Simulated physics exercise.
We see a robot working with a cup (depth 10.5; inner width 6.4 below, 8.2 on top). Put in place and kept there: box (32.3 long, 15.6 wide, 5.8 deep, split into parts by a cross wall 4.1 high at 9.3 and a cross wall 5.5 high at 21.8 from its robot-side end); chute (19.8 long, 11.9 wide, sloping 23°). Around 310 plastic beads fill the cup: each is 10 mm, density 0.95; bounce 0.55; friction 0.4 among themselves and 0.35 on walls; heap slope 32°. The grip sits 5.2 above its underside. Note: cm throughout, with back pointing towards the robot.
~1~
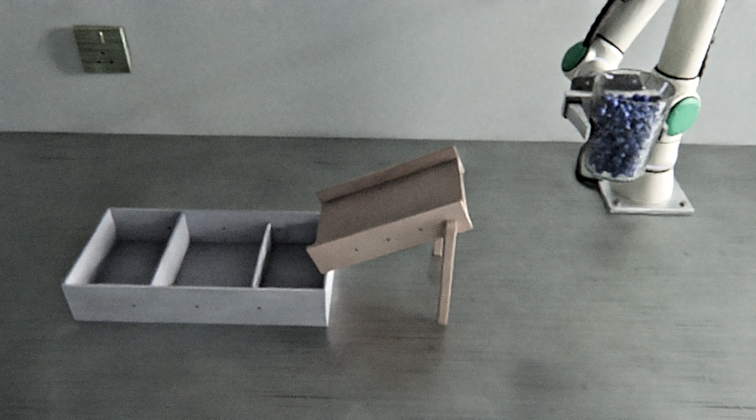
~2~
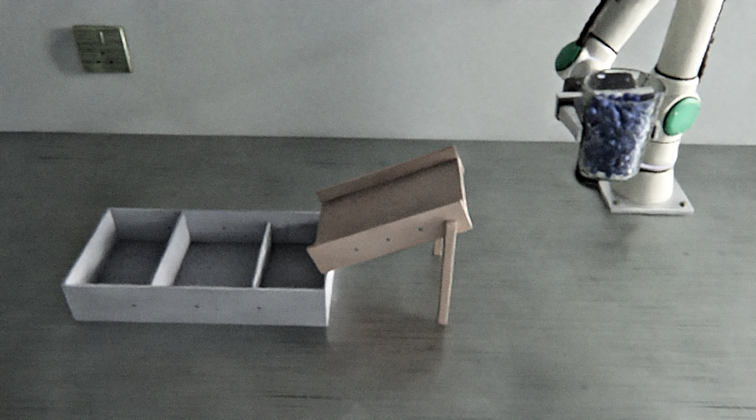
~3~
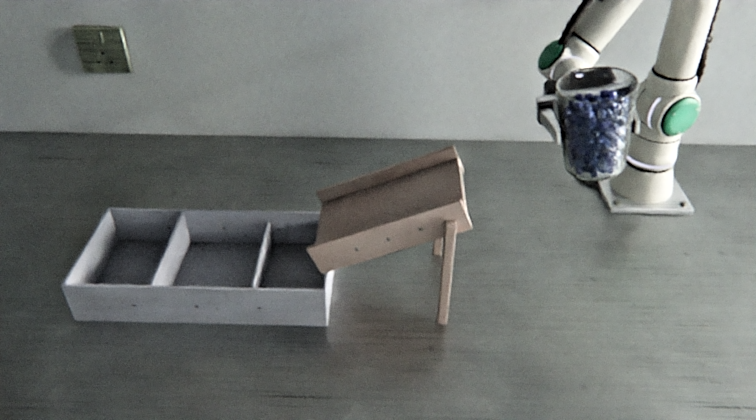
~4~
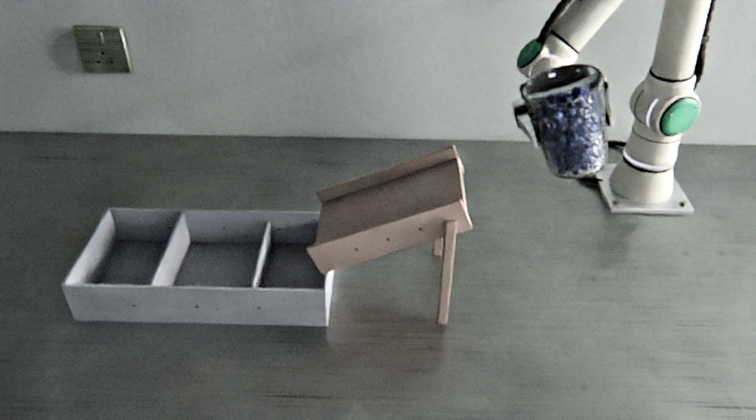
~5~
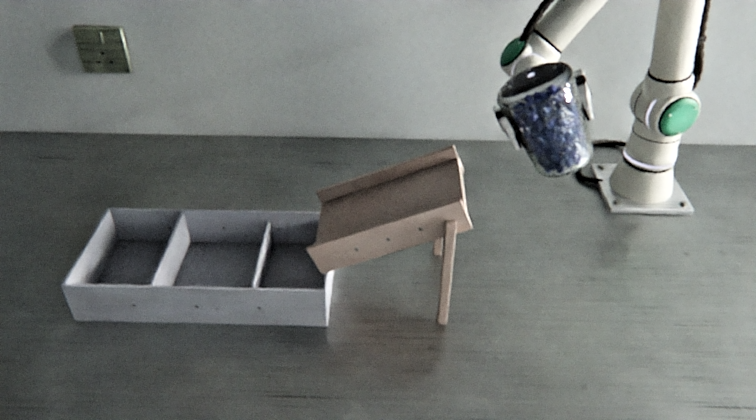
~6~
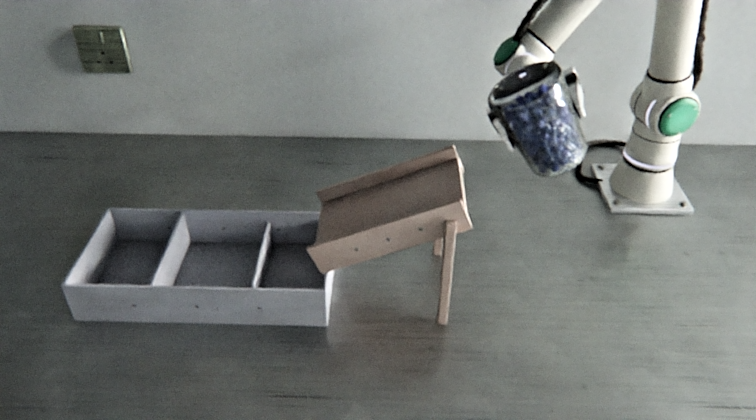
A robot arm moves a clear cup of blue beads left while gradually tilting it leftward.
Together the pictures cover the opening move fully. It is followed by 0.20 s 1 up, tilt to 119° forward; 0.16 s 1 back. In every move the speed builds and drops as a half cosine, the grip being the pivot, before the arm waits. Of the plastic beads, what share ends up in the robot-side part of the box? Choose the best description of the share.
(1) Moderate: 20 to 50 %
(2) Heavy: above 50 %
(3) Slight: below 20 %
Option 3: Slight: Below 20 %.
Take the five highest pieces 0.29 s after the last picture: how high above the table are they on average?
28 cm, more or less.
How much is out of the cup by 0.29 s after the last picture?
About 25 per cent.
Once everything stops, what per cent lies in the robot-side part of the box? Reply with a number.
Estimate: Near 0 %.
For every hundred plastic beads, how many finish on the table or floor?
I'd put it at roughly 100 per cent.
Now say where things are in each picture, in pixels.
In the first frame, cup middle at (623, 129), level; upper third of the load around (625, 116), from x 590 to 660, top at y 95; 314 in the cup.
In the second frame, cup middle at (616, 128), tilted 3° forward; upper third of the load around (617, 116), from x 585 to 650, top at y 95.
In the third frame, cup middle at (595, 127), tilted 11° forward; upper third of the load around (598, 115), from x 565 to 625, top at y 95.
In the fourth frame, cup middle at (570, 125), tilted 20° forward; upper third of the load around (573, 113), from x 540 to 600, top at y 90.
In the fifth frame, cup middle at (550, 124), tilted 28° forward; upper third of the load around (553, 112), from x 515 to 585, top at y 90.
In the sixth frame, cup middle at (542, 124), tilted 31° forward; upper third of the load around (545, 112), from x 505 to 580, top at y 90; 314 in the cup.
Then, 0.14 s later, tilted 103° forward, highest piece 30 above the table; 314 in the cup.
Then, 0.29 s later, tilted 119° forward, highest piece 28 above the table; 234 in the cup, 2 on the table or floor, 78 on the chute or in flight.
Then, 0.56 s later, tilted 119° forward, highest piece 22 above the table; 212 on the table or floor, 16 in the cup, 1 in the robot-side part, 85 on the chute or in flight.
Then, 1.61 s later, tilted 119° forward, highest piece 1 above the table; 307 on the table or floor, 7 in the robot-side part.
At rest, 307 on the table or floor, 7 in the robot-side part. That is 2 % in the robot-side part of the box.
